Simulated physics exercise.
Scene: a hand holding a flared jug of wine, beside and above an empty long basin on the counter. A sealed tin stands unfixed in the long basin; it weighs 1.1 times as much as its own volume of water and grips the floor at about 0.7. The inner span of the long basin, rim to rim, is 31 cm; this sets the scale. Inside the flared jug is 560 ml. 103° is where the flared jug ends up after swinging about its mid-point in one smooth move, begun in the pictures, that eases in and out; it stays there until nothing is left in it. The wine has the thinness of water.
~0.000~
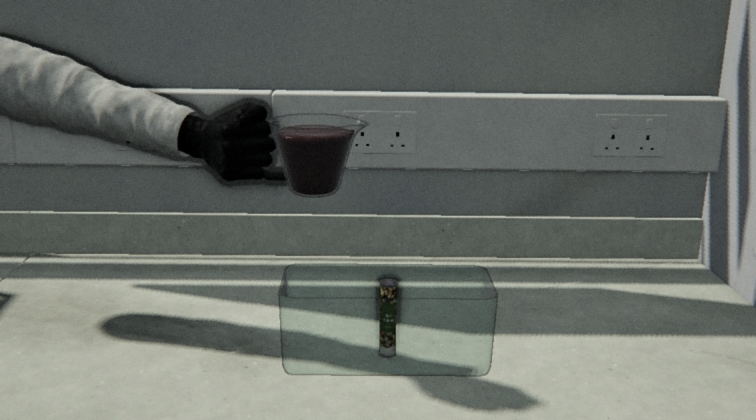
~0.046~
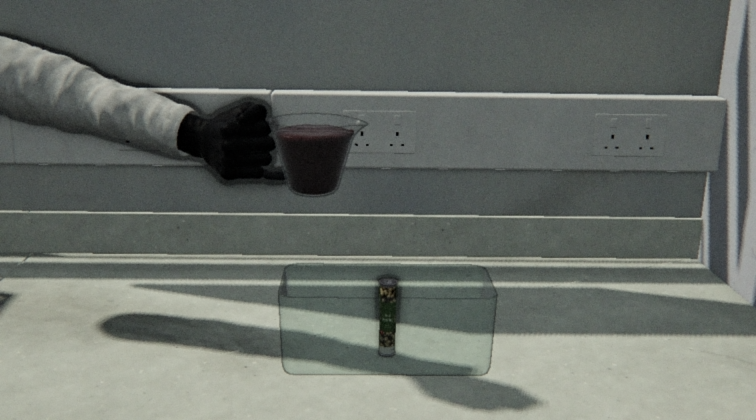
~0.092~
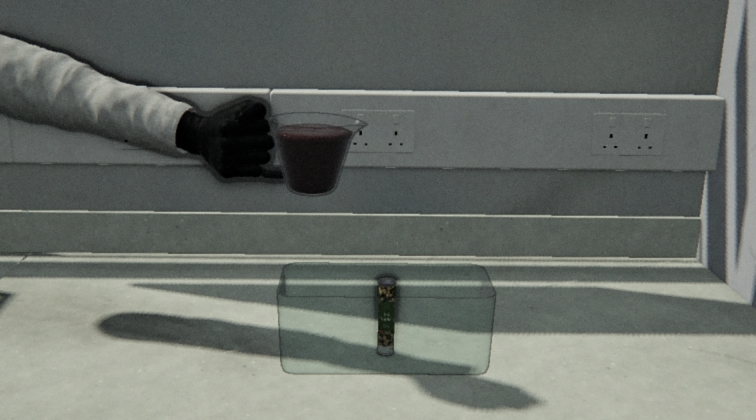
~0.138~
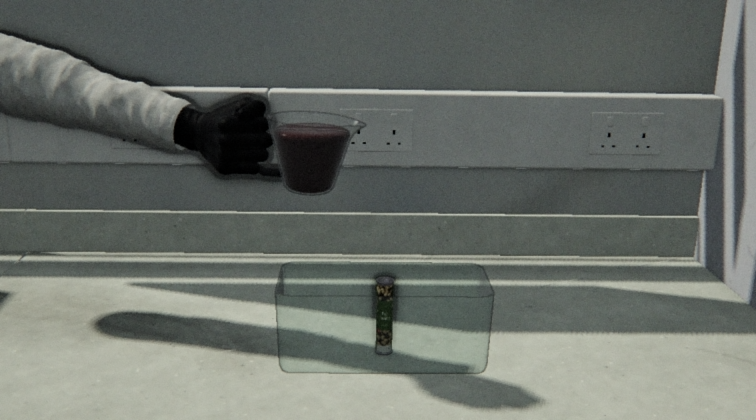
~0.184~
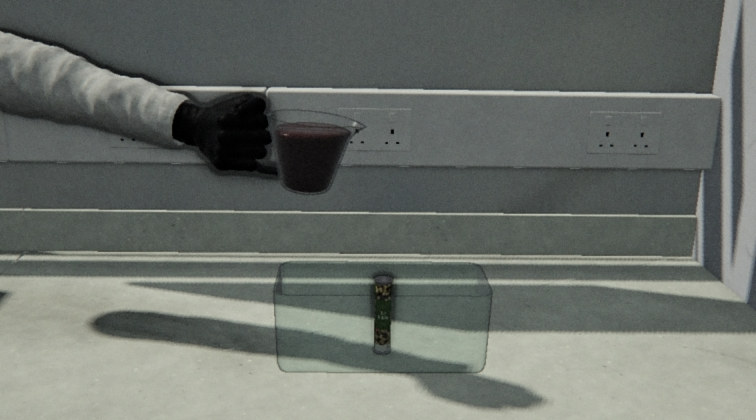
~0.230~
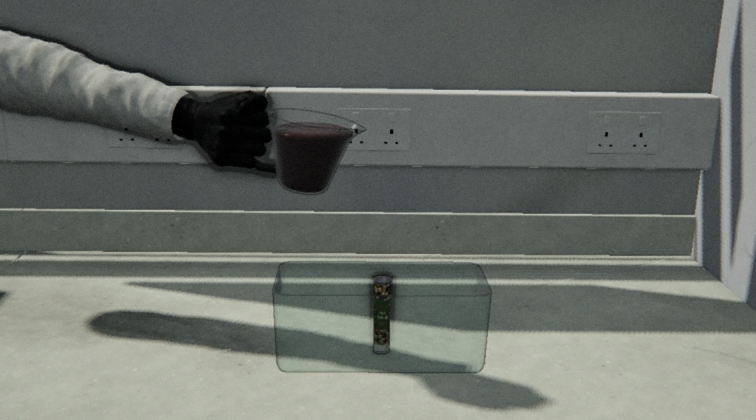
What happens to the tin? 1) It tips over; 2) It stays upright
It stays upright (2).
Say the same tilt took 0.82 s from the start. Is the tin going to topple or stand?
Result: Tin upright.
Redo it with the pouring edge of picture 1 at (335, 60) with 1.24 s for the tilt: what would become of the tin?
Then the tin comes down.
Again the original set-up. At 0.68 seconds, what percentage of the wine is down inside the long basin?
Near 7 in a hundred.
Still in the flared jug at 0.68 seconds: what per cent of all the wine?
Roughly 68 percent.
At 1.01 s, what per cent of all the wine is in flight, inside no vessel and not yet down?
Roughly 20 per cent.
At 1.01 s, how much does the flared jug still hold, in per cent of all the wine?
I'd say some 12 per cent remains.
By 0.68 s the tilt is 60° and 69 per cent is still to pour; the tin stands where it began.
By 1.01 s the tilt is 95° and 12 per cent is still to pour; the tin stands where it began.
By 1.36 s the tilt is 103° and 0 per cent is still to pour; the tin stands where it began.
By 1.74 s the tilt is 103° and 0 per cent is still to pour; the tin stands where it began.
At rest the tin stands where it began.
